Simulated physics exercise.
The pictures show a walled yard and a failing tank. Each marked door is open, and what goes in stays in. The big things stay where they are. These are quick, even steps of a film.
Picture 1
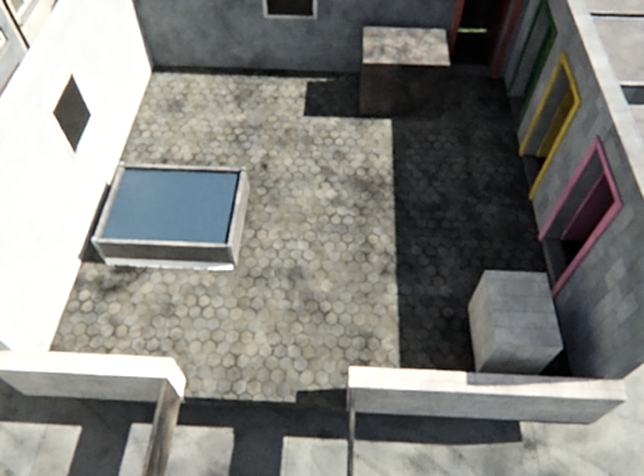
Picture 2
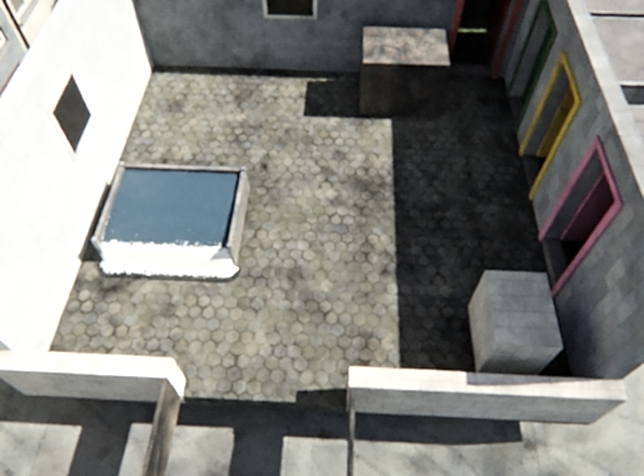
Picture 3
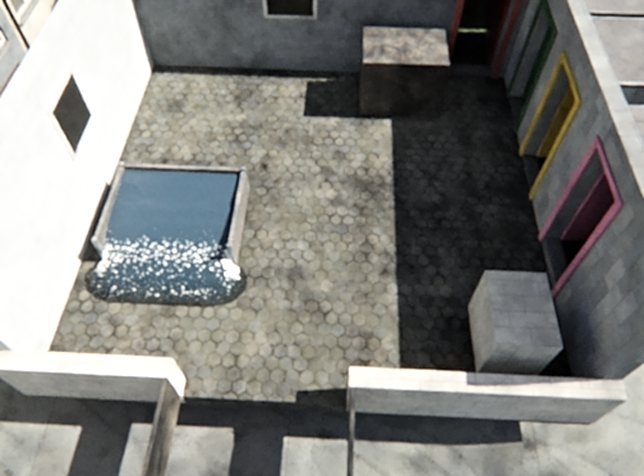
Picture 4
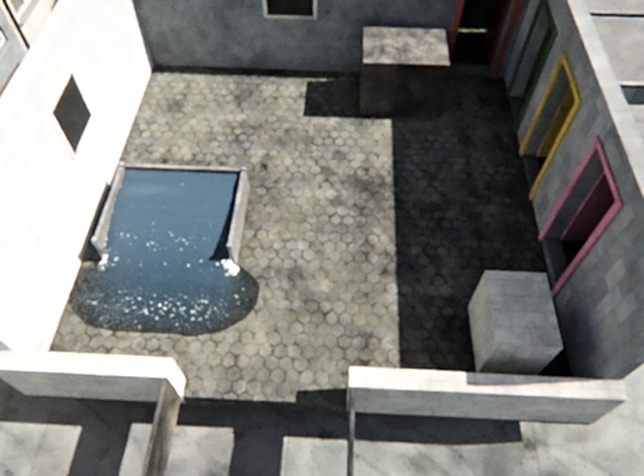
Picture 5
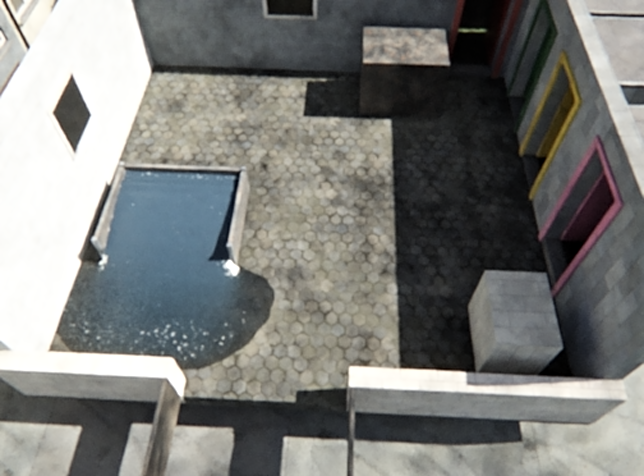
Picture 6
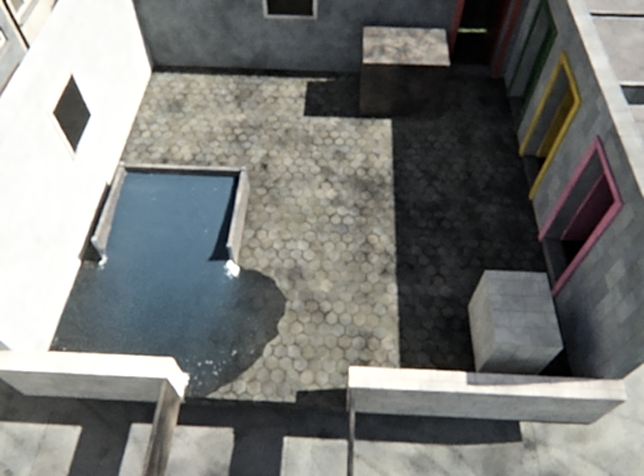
In a walled, paved yard, still blue water sits in a low tank at the left, then pours over its near side with white froth and spreads across the paving toward the front wall and its opening, widening rightward.
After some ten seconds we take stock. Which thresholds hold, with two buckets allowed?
The yellow door admits no more than that; the pink door admits no more than that; the green door admits no more than that; the red door admits no more than that.
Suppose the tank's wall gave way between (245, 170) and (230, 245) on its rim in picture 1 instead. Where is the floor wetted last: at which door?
The red one.
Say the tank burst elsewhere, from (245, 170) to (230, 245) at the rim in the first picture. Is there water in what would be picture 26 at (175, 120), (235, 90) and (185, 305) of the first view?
In turn: No water, dry, clear.
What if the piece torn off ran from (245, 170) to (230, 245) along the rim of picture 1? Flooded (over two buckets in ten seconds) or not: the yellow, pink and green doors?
In short: The yellow door is over; the pink door takes less; the green door floods.
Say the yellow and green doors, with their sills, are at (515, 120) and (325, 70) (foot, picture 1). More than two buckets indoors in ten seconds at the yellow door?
In short: Yellow takes less.
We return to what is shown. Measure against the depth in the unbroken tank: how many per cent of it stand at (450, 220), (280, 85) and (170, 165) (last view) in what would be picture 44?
Roughly 4, 0 and 0 per cent, in turn.
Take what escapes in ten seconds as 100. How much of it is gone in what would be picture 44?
Roughly 80 per cent.
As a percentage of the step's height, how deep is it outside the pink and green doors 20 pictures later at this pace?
Near 0 and 0 in a hundred.
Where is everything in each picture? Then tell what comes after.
In the first picture, still water in the water tank at (174, 206).
In the second picture, the front is at (103, 268), out from the gap at (168, 255).
In the third picture, water pours out at (169, 256) and has run to (240, 288).
In the fourth picture, water pours out at (169, 257) and has run to (249, 302).
In the fifth picture, water pours out at (169, 257) and has run to (230, 347).
In the sixth picture, the front is at a hidden place, out from the gap at (169, 257).
A moment on, water covers 15 % of the floor; the yellow door not reached, the pink door not reached, the green door not reached, the red door not reached.
Next, water covers 15 % of the floor; the yellow door not reached, the pink door not reached, the green door not reached, the red door not reached.
Then, water covers 20 % of the floor; the yellow door not reached, the pink door not reached, the green door not reached, the red door not reached.
Later, water covers 40 % of the floor; the yellow door not reached, the pink door not reached, the green door not reached, the red door not reached.
In the end, water covers 55 % of the floor; the yellow door wet at the sill, nothing in, the pink door wet at the sill, nothing in, the green door wet at the sill, nothing in, the red door not reached.
